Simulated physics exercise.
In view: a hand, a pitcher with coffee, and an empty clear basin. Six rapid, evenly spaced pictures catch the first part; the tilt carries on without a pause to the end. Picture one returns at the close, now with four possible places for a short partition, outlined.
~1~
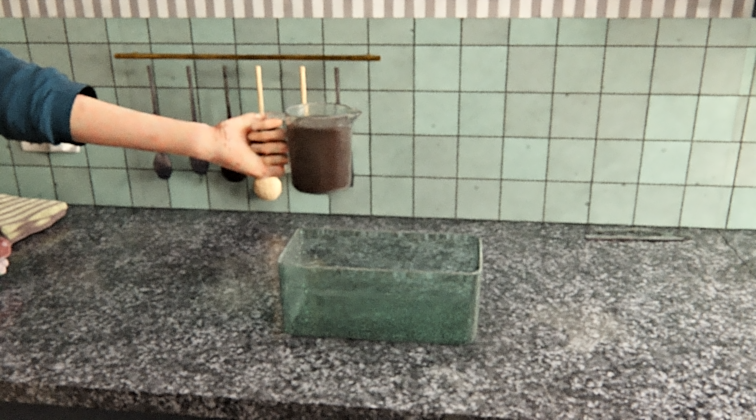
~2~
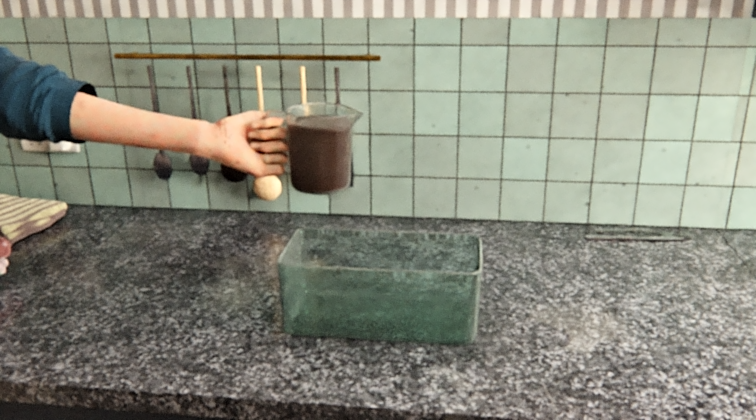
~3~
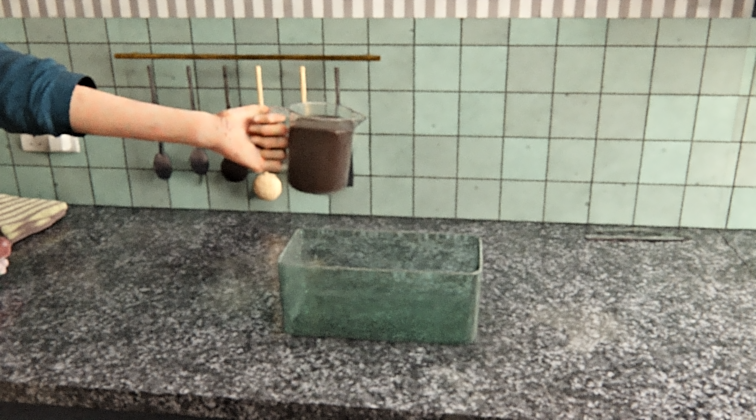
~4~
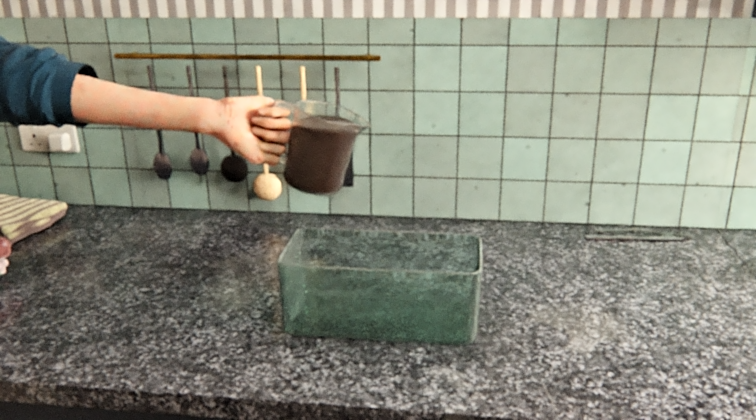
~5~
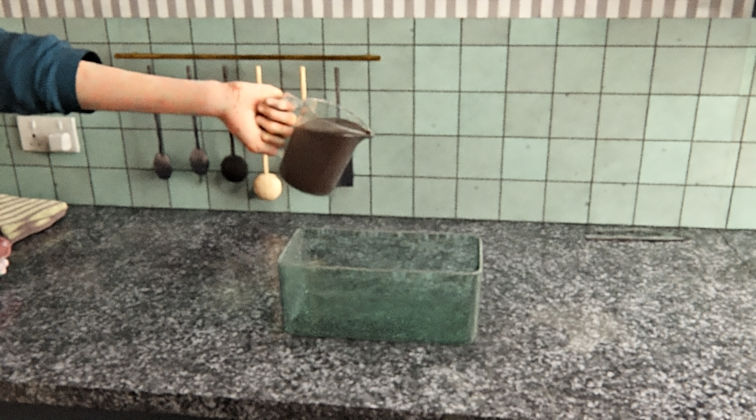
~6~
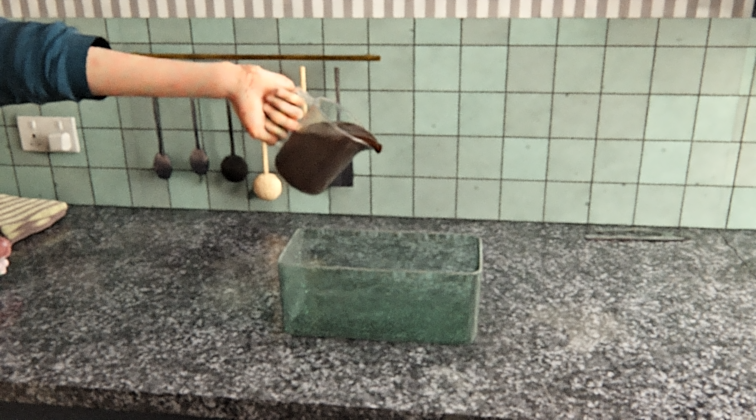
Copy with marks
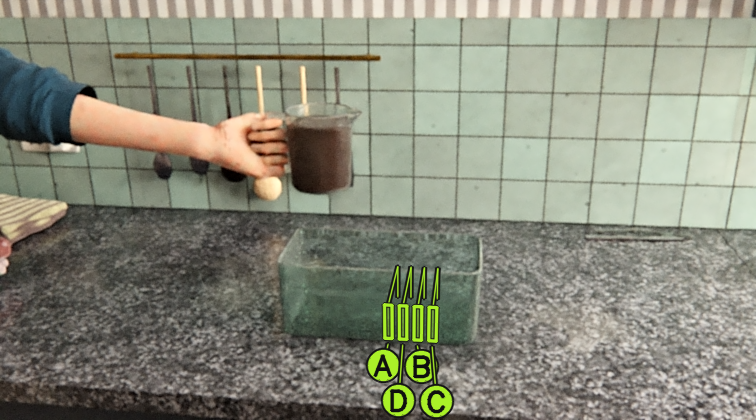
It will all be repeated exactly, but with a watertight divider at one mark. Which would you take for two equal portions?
D beats the others.
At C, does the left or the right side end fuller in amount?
The left one.
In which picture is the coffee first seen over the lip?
In picture 6.
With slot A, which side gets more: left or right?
The right side.
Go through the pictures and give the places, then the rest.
Upright, lip at (361, 113); basin from (285, 330) to (476, 342); nothing has left yet.
Upright, lip at (362, 114); nothing has left yet.
Tipped about 7°, lip at (365, 119); nothing has left yet.
Tipped about 15°, lip at (369, 126); nothing has left yet.
Tipped about 26°, lip at (373, 136); nothing has left yet.
Tipped about 39°, lip at (375, 148); coffee is over the lip, down to (379, 151).
On the marked copy, A at (388, 344); B at (417, 345); C at (432, 346); D at (402, 344).
With A, about 19 % ends left of the wall and 79 % right of it.
With B, about 83 % ends left of the wall and 12 % right of it; 5 % is lost outside.
With C, about 91 % ends left of the wall and 3 % right of it; 6 % is lost outside.
With D, about 54 % ends left of the wall and 44 % right of it.
